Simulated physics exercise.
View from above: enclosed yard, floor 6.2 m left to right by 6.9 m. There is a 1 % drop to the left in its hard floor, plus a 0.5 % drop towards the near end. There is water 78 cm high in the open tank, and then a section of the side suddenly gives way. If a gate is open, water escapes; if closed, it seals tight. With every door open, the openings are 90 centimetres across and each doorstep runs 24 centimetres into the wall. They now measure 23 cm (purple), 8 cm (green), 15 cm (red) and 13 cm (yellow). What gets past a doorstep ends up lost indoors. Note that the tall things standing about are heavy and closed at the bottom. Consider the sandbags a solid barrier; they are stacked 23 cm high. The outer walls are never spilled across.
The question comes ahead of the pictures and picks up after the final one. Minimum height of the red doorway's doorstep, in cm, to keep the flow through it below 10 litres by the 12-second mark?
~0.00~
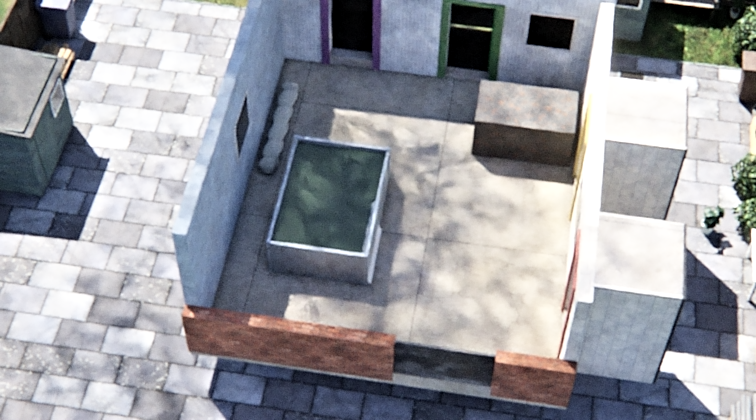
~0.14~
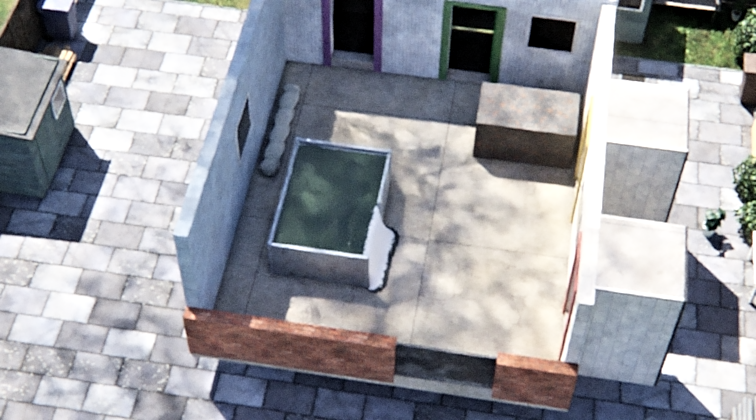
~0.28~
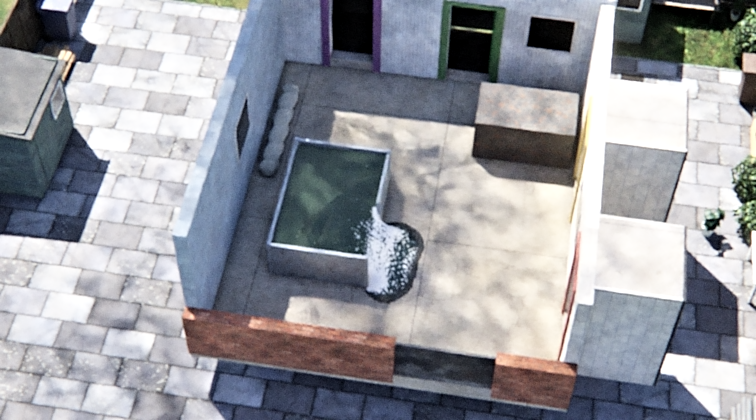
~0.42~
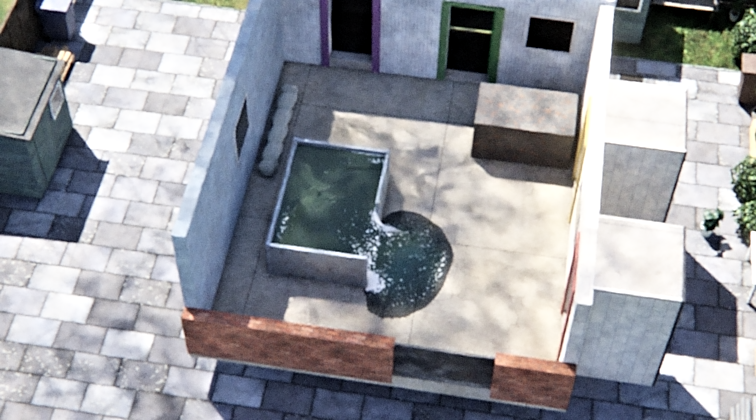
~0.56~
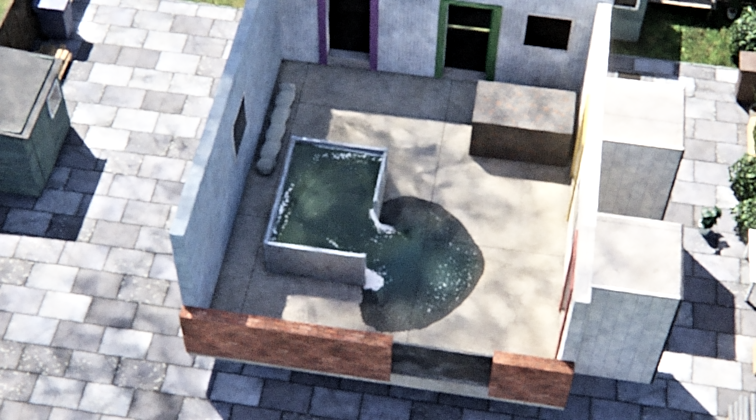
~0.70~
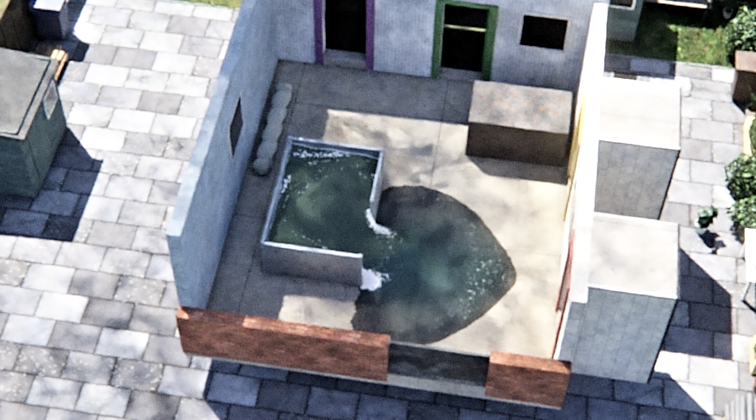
Roughly 32 cm.
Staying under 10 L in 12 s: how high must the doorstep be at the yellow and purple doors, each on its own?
Roughly 17 cm for the yellow door and roughly 7.0 cm for the purple door.
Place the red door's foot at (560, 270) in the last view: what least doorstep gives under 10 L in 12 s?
Around 28 cm would do it.
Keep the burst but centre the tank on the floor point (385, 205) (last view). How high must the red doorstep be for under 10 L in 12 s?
In this case, 27 cm or so.
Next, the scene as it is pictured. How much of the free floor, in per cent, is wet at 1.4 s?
Around 35 per cent of the floor.
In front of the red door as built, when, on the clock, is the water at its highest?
At roughly 2.6 s.
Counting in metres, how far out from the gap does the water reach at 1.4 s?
Around 4.0 m out.
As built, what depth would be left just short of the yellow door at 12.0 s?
Roughly 4.5 cm deep.
After 1.4 s water covers 35 % of the floor, deepest (44 cm) near (367, 273); 16 cm at the red door, 5 litres in over its 15 cm doorstep.
After 3.0 s water covers 40 % of the floor, deepest (31 cm) near (475, 365); 29 cm at the red door, 129 litres in over its 15 cm doorstep.
After 12.0 s water covers 95 % of the floor, deepest (17 cm) near (199, 335); 8 cm at the red door, 182 litres in over its 15 cm doorstep.
At the red door as built, the water arrived by 1.1 s and peaked near 34 cm at 2.6 s.
Run again over the same 12 s with other heights there, 20 litres in over 29 cm, 2 litres over 39 cm. The limit of 10 litres is kept from about 32 cm up.
